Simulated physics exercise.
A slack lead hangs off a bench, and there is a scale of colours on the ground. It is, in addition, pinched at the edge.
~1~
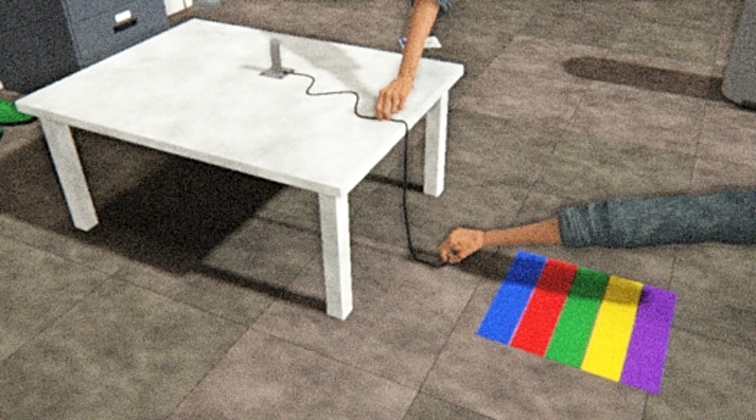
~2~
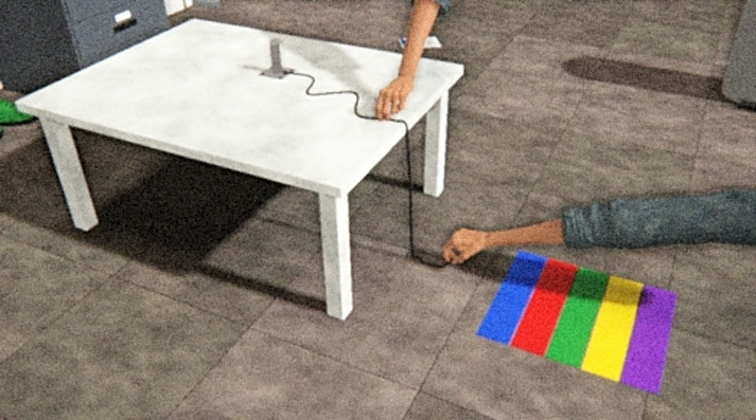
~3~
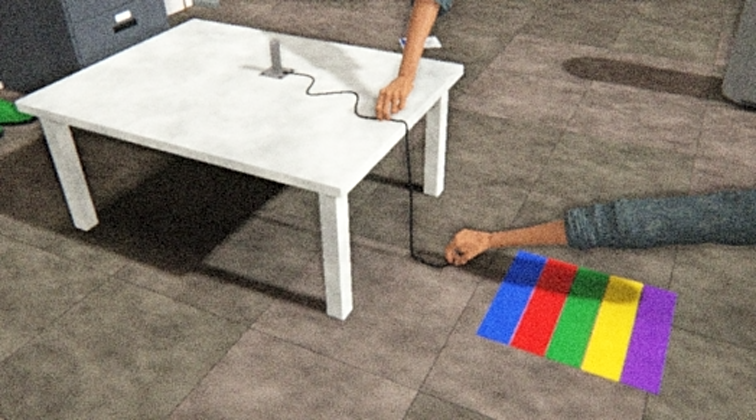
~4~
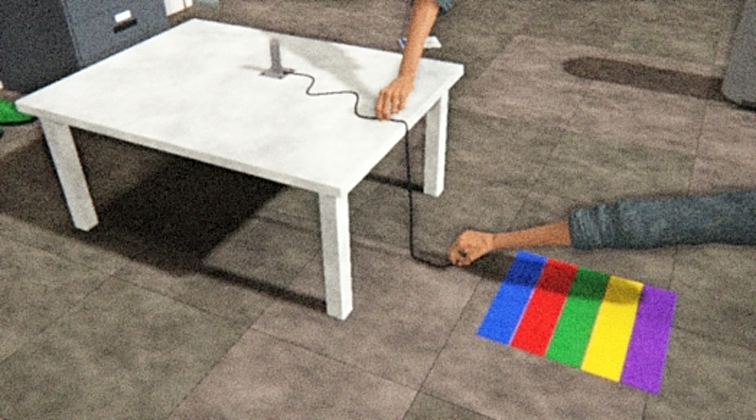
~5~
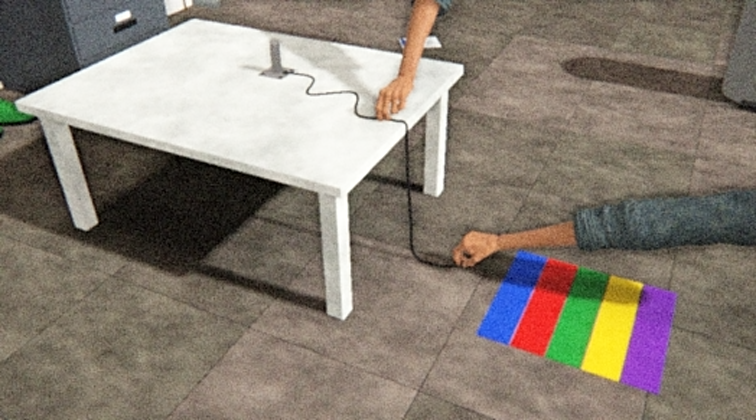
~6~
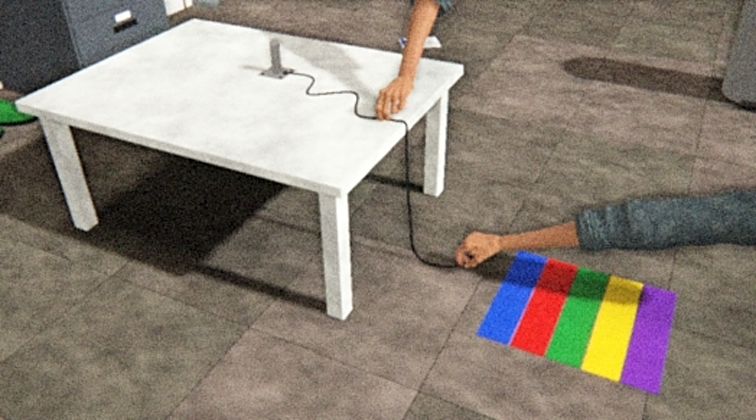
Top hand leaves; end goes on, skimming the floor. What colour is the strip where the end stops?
It is yellow.
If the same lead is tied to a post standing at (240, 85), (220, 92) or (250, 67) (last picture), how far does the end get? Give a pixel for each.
Try 1 about (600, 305), try 2 about (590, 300), try 3 about (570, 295).
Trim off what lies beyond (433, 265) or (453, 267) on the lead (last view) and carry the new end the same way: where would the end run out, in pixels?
Going through both, you get (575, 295) and then (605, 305).
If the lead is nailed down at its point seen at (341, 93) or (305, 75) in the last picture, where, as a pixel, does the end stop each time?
(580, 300), then (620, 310).
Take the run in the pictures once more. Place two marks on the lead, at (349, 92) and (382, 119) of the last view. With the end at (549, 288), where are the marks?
The first sits at about (374, 100) and the second at about (425, 146).
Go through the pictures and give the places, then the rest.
In the first frame, end (448, 259); blue (500, 322); red (534, 333); green (569, 344); yellow (605, 356); purple (643, 368).
In the second frame, end (451, 260); lead through (311, 77) (328, 94) (355, 111) (407, 136) (410, 195) (412, 250).
In the third frame, end (454, 261).
In the fourth frame, end (457, 262); lead through (311, 77) (328, 94) (355, 111) (407, 136) (410, 195) (411, 249).
In the fifth frame, end (462, 263).
In the sixth frame, end (464, 264); lead through (311, 77) (328, 94) (355, 111) (406, 136) (408, 194) (414, 250).
Soon after, end near (549, 289); over red.
After that, end near (594, 302); over green.
At the stop, end near (622, 310); over yellow. It gets as far as the yellow strip.
